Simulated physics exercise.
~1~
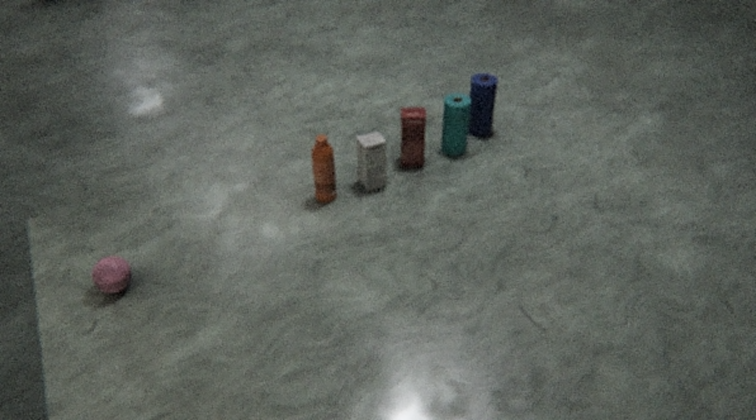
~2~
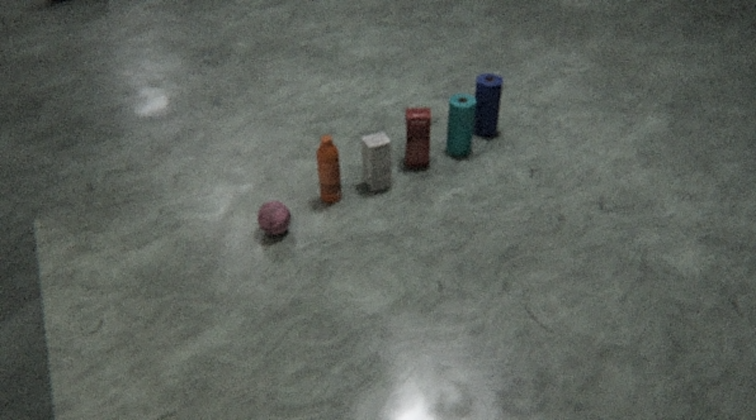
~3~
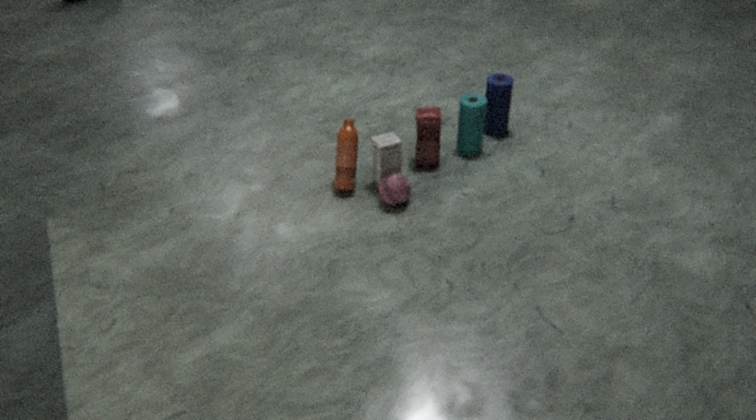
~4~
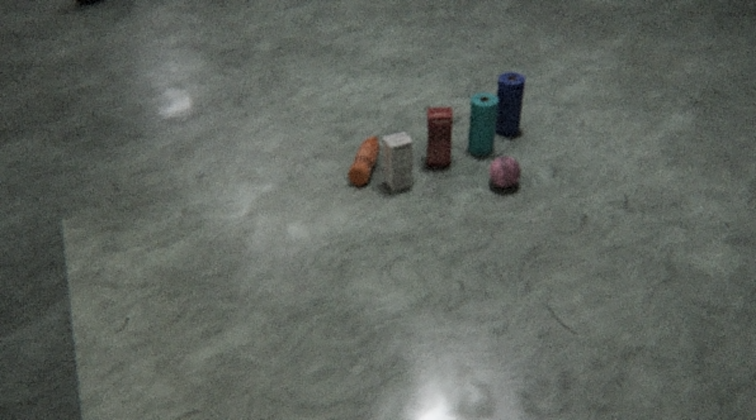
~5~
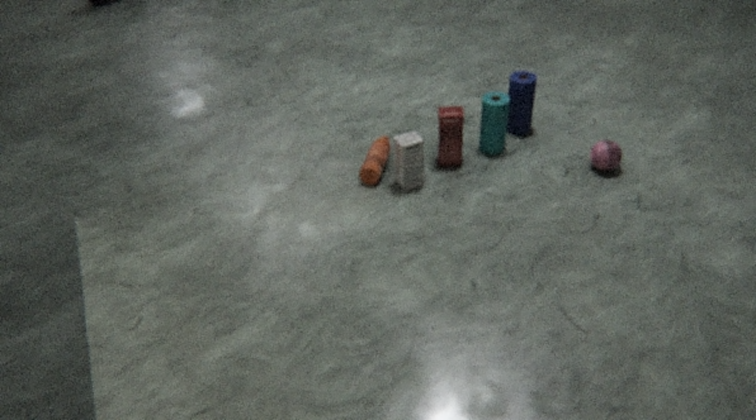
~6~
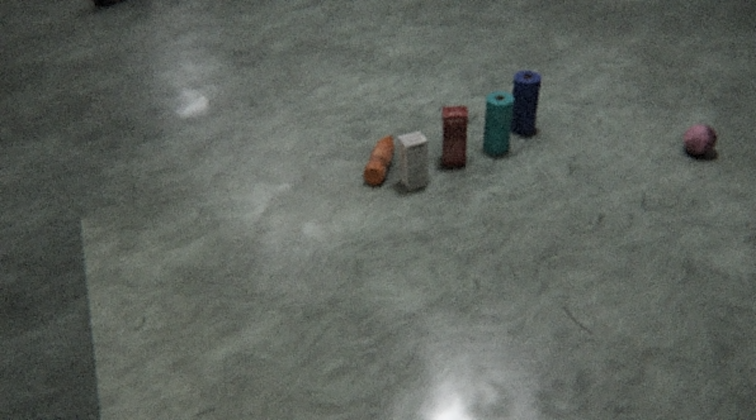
A red carton stood in a row with an orange bottle, a white carton and turquoise and blue rolls as a pink ball rolled in from the left, knocked the bottle onto its side and rolled on rightward, leaving the other four upright.
